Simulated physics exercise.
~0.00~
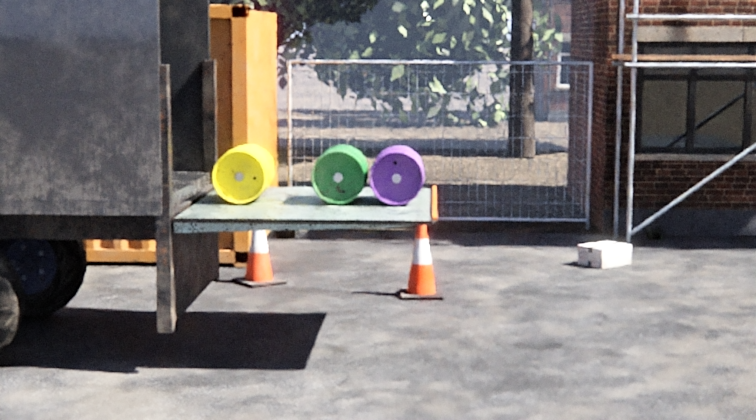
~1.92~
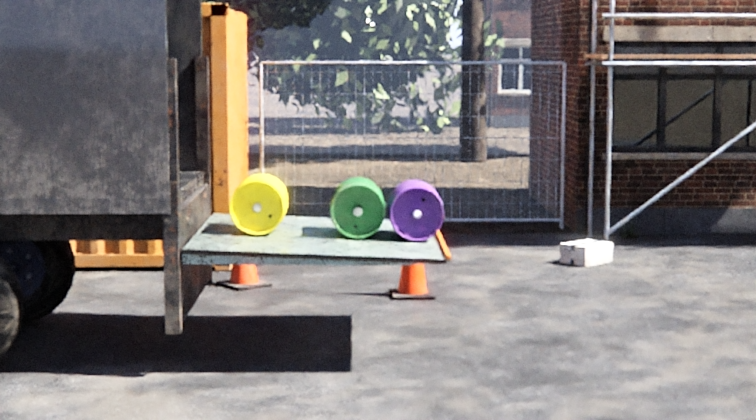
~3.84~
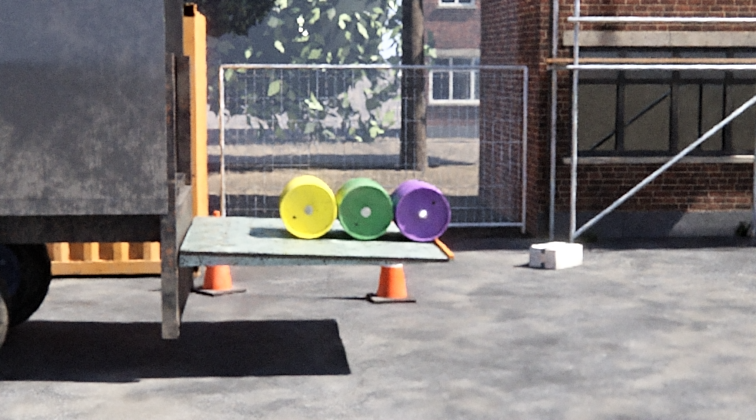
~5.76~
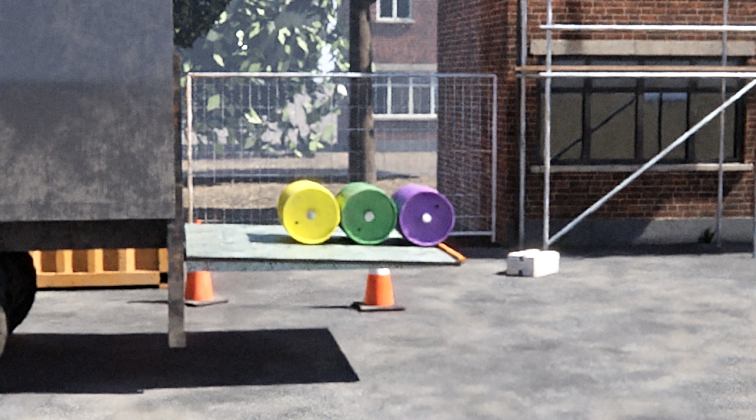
Three coloured kegs roll right as the tail-lift lowers and tilts, then rest together aboard.
